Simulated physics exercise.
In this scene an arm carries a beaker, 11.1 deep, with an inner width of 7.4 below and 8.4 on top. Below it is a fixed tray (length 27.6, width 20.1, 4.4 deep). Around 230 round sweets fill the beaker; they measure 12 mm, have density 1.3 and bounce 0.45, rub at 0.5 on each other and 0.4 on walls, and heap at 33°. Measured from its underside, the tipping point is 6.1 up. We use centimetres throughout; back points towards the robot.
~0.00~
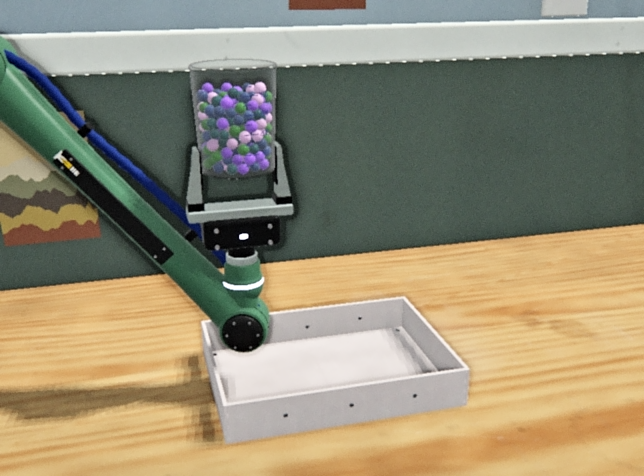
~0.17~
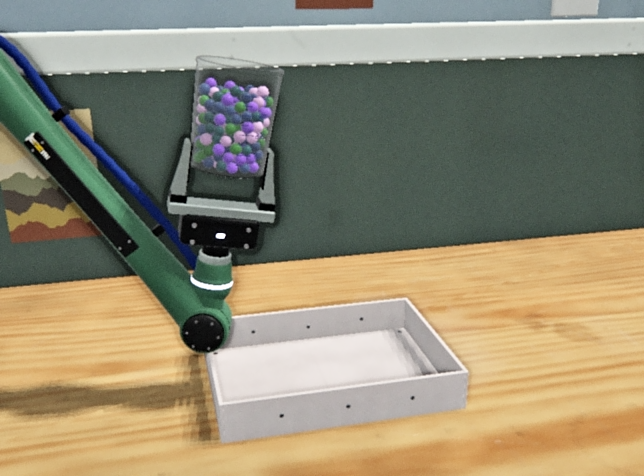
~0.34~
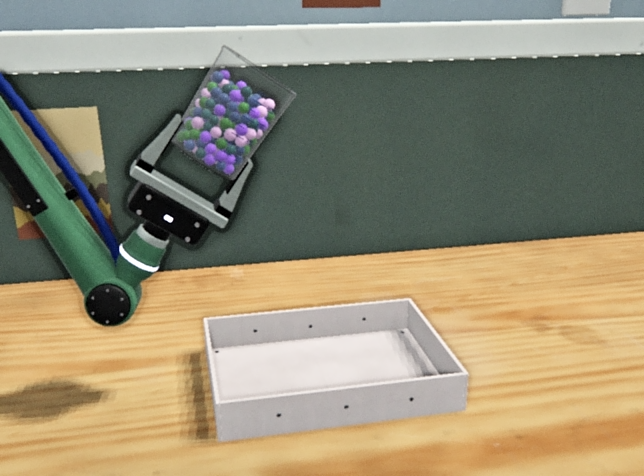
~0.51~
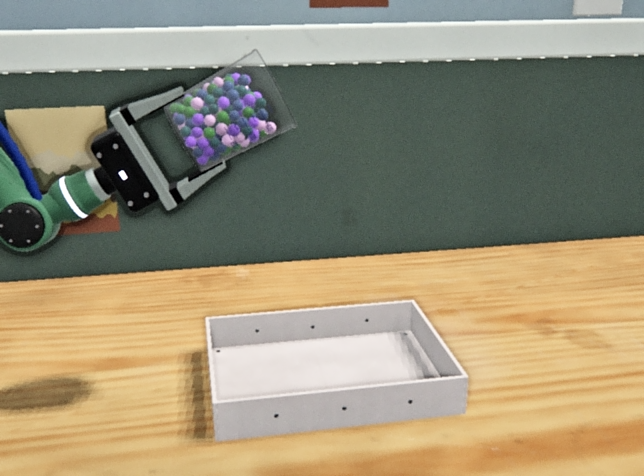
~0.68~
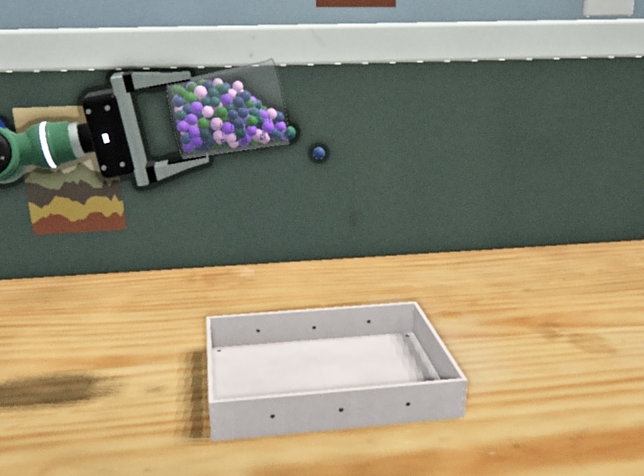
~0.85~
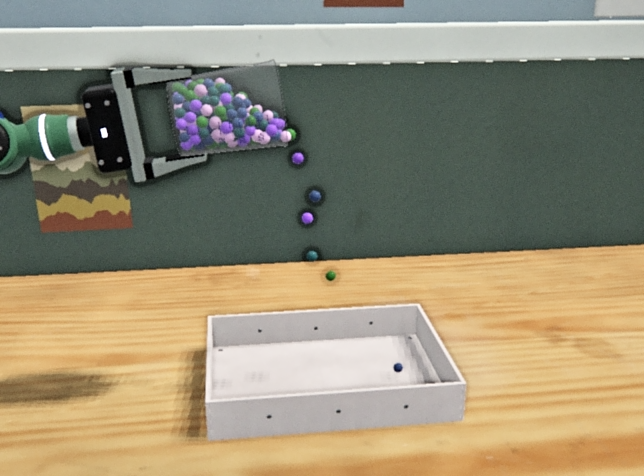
A green robot arm with a dark gripper lifts and tilts a clear beaker of purple, pink, green and blue balls rightward, drawing back left until it lies nearly level and a few balls drop, one landing in the tray. The steady view looks slightly down on a pale wooden surface before a dark green wall. An open, light grey rectangular tray sits below, right of the arm.
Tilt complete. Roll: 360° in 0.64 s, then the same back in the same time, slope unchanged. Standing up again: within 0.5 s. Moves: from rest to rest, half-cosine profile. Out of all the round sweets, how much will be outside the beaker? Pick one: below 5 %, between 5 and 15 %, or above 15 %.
It is above 15 %.
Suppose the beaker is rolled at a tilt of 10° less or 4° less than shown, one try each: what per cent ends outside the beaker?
Roughly 15 % on the first try and 25 % on the second.
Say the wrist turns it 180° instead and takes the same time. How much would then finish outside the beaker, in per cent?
That would come to close to 30 in a hundred.
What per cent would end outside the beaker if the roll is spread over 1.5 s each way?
You'd be looking at some 60 per cent.
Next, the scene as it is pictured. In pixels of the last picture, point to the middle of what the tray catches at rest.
Roughly pixel (365, 377).
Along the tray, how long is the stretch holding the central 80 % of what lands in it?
22 cm, roughly.
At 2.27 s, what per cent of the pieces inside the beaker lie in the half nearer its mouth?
30 %.
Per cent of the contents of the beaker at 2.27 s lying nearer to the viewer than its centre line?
Roughly 55 per cent.
After 1.56 s, tipped 83°, highest piece 36 above the table; 187 in the beaker, 32 in the tray, 9 in flight or on a rim.
After 2.27 s, tipped 67°, highest piece 34 above the table; 139 in the beaker, 80 in the tray, 9 in flight or on a rim.
After 2.83 s, upright, highest piece 35 above the table; 138 in the beaker, 89 in the tray, 1 on the table or floor.
After 3.53 s, upright, highest piece 35 above the table; 138 in the beaker, 89 in the tray, 1 on the table or floor.
At rest, 138 in the beaker, 89 in the tray, 1 on the table or floor. That is 39 % outside the beaker.
